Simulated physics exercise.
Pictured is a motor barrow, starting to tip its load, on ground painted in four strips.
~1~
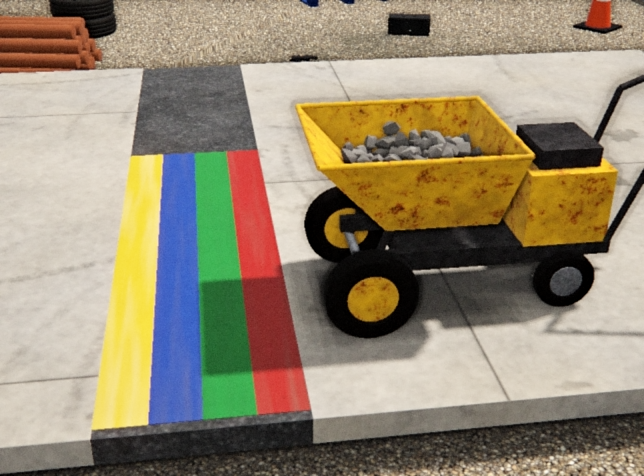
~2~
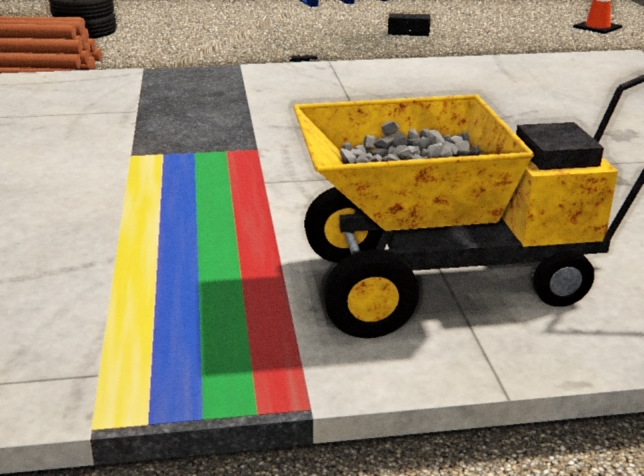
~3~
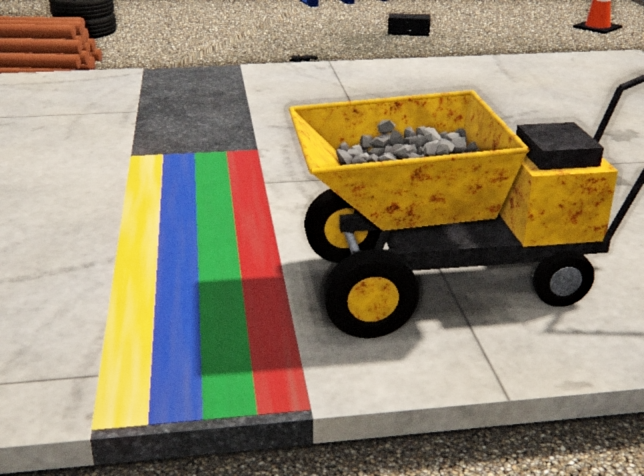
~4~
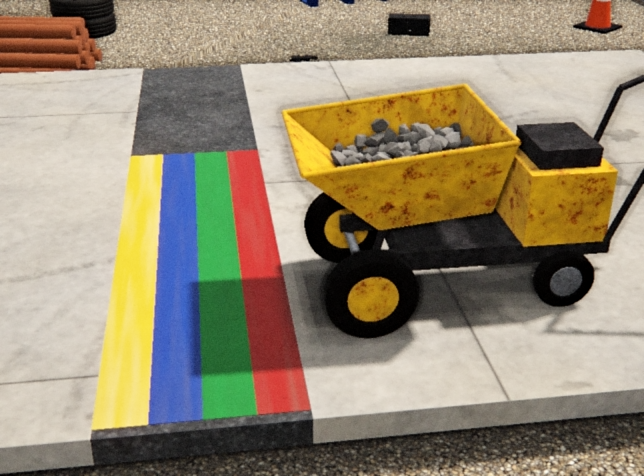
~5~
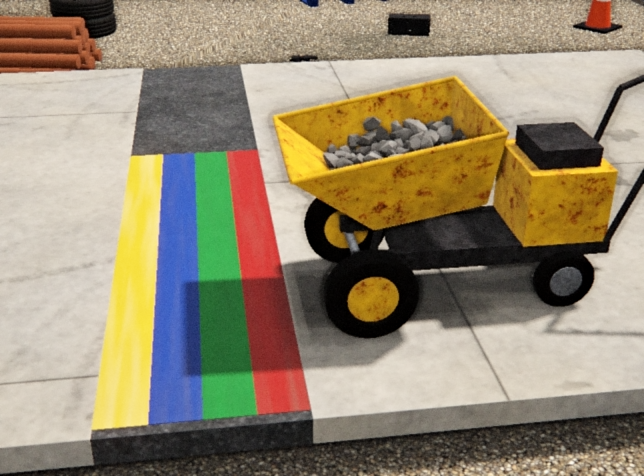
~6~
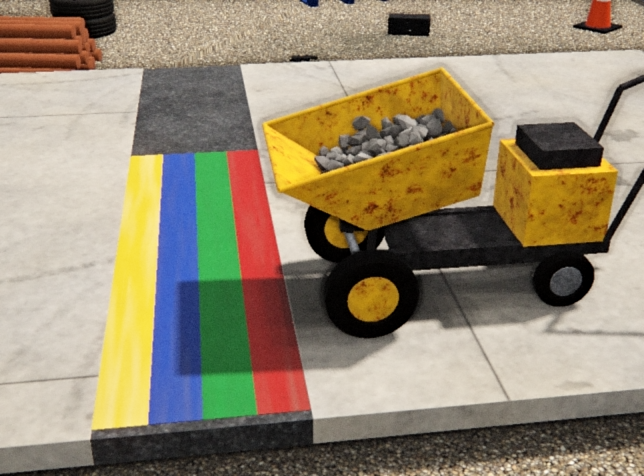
On a pale concrete slab edged by gravel, seen from slightly above by a still camera, dark paving runs front to back at left. Four painted strips, yellow, blue, green and red from left to right, lie beside a rusty yellow motor barrow holding grey broken stones. The skip sits level, then tilts gradually leftward, its rear rising while the wheels stay put and its shadow shifts slightly left.
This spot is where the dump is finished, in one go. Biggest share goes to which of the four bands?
Biggest share: Blue.
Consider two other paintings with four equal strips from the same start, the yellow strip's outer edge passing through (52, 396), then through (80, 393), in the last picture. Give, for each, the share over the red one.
0 and 0 percent, roughly.
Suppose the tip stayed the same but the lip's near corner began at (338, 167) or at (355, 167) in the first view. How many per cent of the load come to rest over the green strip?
About 20 and 30 per cent.
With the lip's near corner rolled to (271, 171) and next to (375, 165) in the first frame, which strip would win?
Try one: That yellow strip; try two: The strip in green.
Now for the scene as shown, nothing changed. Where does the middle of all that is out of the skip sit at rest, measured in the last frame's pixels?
I'd mark it at roughly (167, 304).
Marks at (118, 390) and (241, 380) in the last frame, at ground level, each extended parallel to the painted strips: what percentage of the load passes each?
Result, first then second: 10 %, 70 %.
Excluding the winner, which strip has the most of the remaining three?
The next one is the strip in yellow.
Shortly afterwards, skip tipped steeply; the whole lot in the skip.
Next, skip tipped right over; near two thirds in the skip; a little over the green strip; near a quarter over the blue strip; only a few over the yellow strip.
Some moments later, skip tipped right over; near a quarter in the skip; a little over the green strip; near a third over the blue strip; near a quarter over the yellow strip; a little off the paint.
In the end, skip tipped right over; near a quarter in the skip; none at all over the red strip; a little over the green strip; near a third over the blue strip; near a quarter over the yellow strip; a little off the paint.
